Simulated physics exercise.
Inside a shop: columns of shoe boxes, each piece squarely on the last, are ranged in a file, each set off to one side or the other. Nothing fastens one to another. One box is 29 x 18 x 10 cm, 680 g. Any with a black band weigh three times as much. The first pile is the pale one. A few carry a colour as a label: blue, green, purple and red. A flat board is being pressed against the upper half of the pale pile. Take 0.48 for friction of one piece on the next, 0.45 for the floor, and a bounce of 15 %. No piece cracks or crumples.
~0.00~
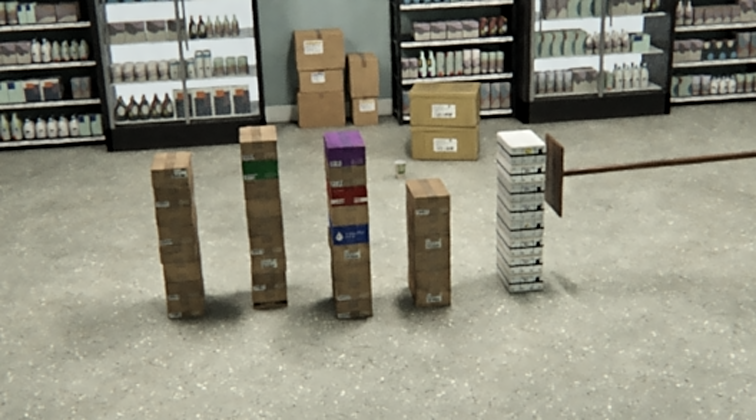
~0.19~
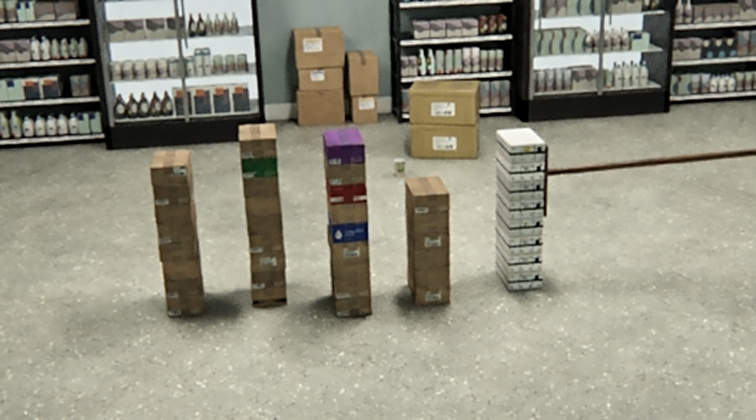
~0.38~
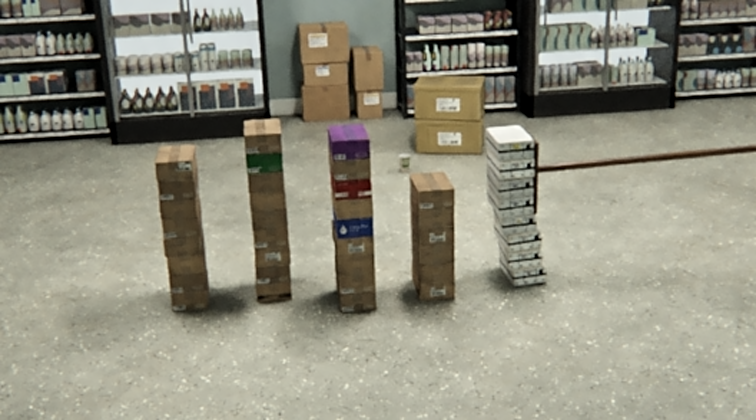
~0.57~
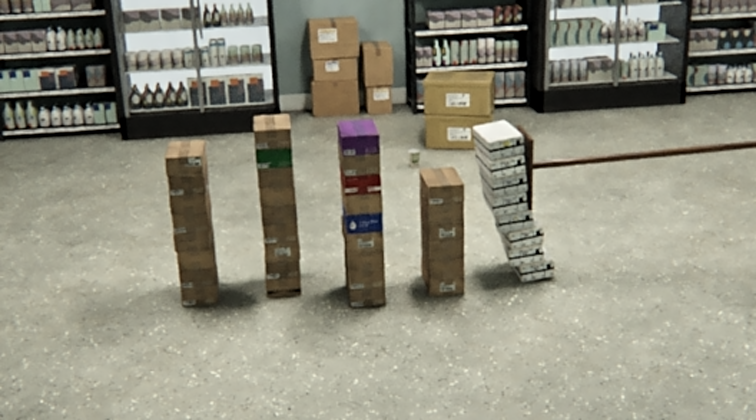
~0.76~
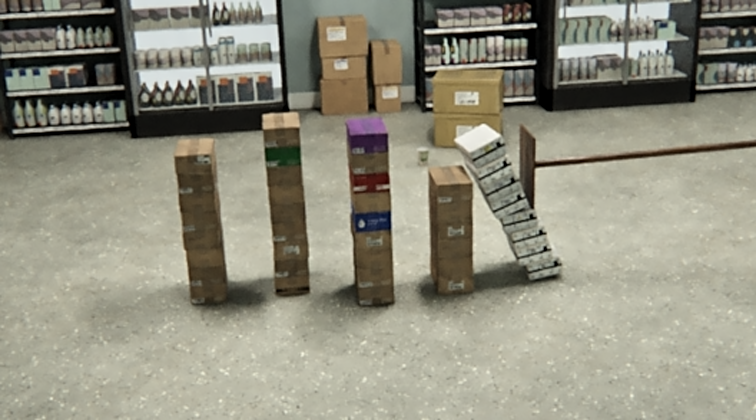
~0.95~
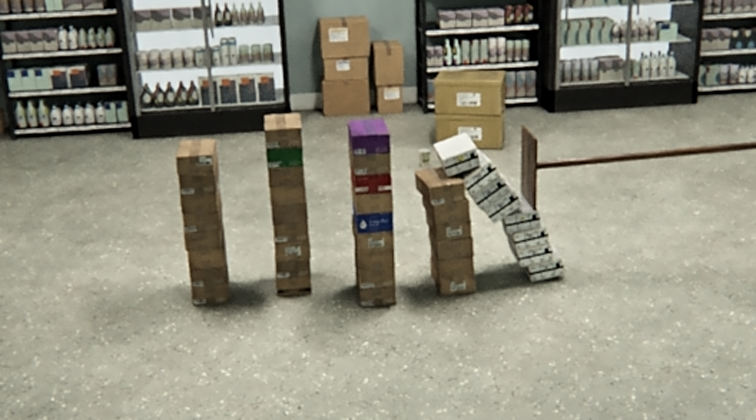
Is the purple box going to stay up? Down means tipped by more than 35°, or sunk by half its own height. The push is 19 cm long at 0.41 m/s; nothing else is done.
The purple box drops.
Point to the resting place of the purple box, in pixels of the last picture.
At about (94, 312).
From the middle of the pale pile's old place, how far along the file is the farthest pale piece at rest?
Roughly 65 cm along.
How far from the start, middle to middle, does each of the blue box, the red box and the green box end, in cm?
About: Blue 70, red 115, green 145.
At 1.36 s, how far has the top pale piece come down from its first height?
Roughly 25 cm.
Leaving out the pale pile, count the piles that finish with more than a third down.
4 in all.
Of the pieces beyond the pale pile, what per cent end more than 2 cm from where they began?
Shifted: 95 per cent.
By 1.36 s, 4 of the pale pile down; none of the 32 other boxes down, 13 disturbed; purple box moved 40 mm; blue box moved 38 mm.
By 2.46 s, 4 of the pale pile down; 10 of the 32 other boxes down; purple box tilted 34°, 10 cm lower; blue box tilted 34°, 53 mm lower.
By 2.98 s, 4 of the pale pile down; 24 of the 32 other boxes down; purple box on its side; red box on its side.
By 3.44 s, 4 of the pale pile down; 31 of the 32 other boxes down; purple box upside down; green box upside down.
When it is over (4.7 s), 4 of the pale pile down; 31 of the 32 other boxes down; purple box upside down; green box upside down; red box upside down. In pixels of the last frame, middles, purple box near (94, 312), green box near (46, 273).
